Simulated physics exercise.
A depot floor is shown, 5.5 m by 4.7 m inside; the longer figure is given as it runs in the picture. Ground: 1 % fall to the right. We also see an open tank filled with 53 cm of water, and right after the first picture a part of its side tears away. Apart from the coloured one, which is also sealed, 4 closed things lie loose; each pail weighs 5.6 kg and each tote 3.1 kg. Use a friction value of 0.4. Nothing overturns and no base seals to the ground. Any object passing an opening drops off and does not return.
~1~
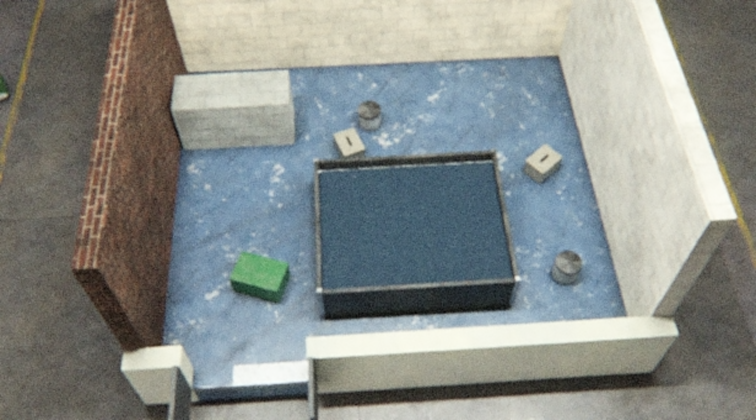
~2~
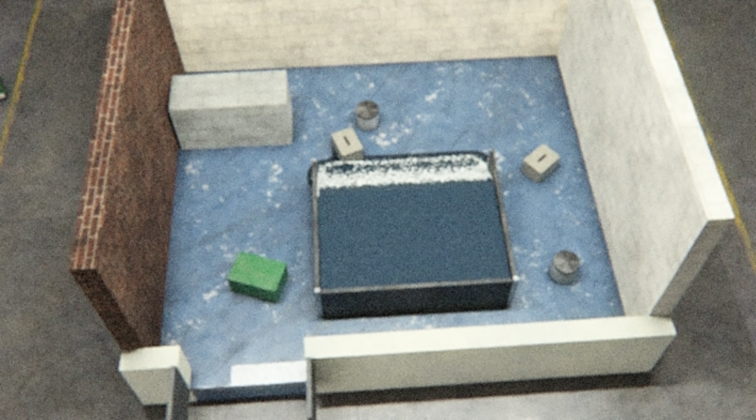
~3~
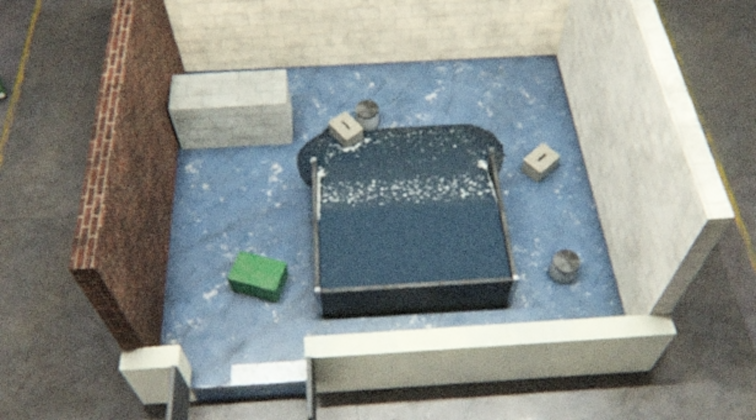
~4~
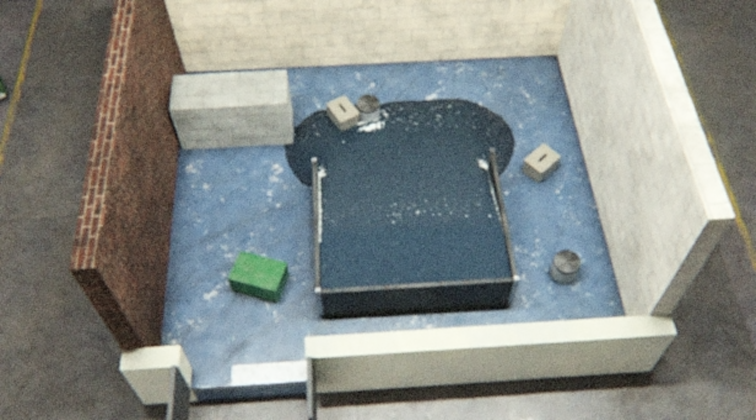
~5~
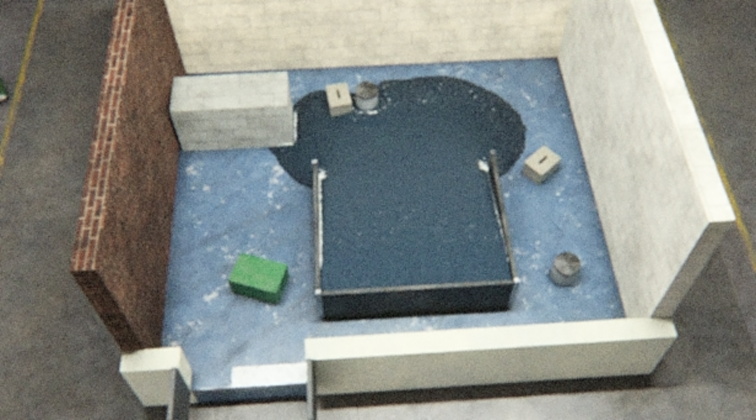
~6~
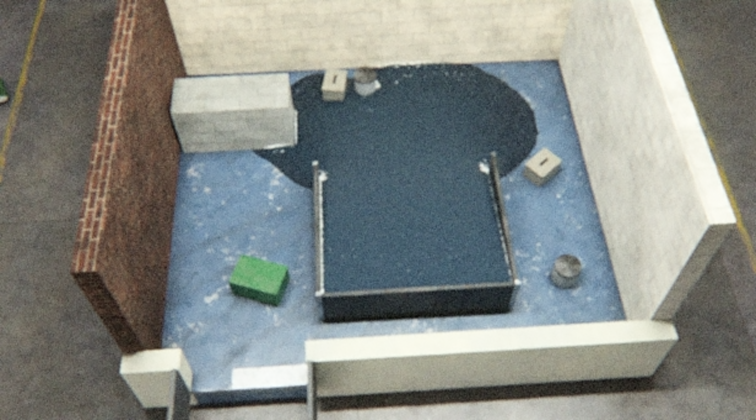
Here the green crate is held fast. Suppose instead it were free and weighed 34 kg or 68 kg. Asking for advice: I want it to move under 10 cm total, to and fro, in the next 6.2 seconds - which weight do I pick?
The lighter one is fine.
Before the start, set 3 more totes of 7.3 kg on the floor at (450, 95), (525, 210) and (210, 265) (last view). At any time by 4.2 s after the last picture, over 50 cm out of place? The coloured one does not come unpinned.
In sequence: Exceeds it / exceeds it / falls below it.
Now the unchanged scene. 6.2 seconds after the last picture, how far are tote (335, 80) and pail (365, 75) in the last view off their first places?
The one named first has moved 150 cm, the other 30 cm.
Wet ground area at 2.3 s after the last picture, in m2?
Wet area: Approx. 17 m2.
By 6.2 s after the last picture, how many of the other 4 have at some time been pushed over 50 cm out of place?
4 of them.
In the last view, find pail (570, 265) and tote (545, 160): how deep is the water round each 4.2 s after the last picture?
Depth approx. 18 cm / 8 cm.
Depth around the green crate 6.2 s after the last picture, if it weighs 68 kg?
5 cm, roughly.
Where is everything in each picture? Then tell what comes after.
The green crate at (259, 271), on the bottom; water covers 4.0 m2; 0 of 5 have shifted, in the first frame.
The green crate at (257, 271) rests on the ground; 5.1 m2 under water; 0 of 5 have shifted, in the second frame.
The green crate at (257, 270), on the bottom; water covers 6.3 m2; 1 of 5 have shifted, in the third frame.
The green crate at (258, 271) rests on the ground; water covers 7.7 m2; 2 of 5 have shifted, in the fourth frame.
The green crate at (258, 272), on the bottom; water covers 9.2 m2; 2 of 5 have shifted, in the fifth frame.
The green crate at (258, 274) rests on the ground; water covers 10.6 m2; 2 of 5 have shifted, in the sixth frame.
Then, 0.6 s after the last picture the green crate would be 0 cm from its start with 34 kg and 0 cm from its start with 68 kg; 0 cm of water round it then.
Then, 2.3 s after the last picture the green crate would be 0 cm from its start with 34 kg and 0 cm from its start with 68 kg; 0 cm of water round it then.
Then, 4.2 s after the last picture the green crate would be 0 cm from its start with 34 kg and 0 cm from its start with 68 kg; 3 cm of water round it then.
Then, 6.2 s after the last picture the green crate would be 0 cm from its start with 34 kg and 0 cm from its start with 68 kg; 5 cm of water round it then.
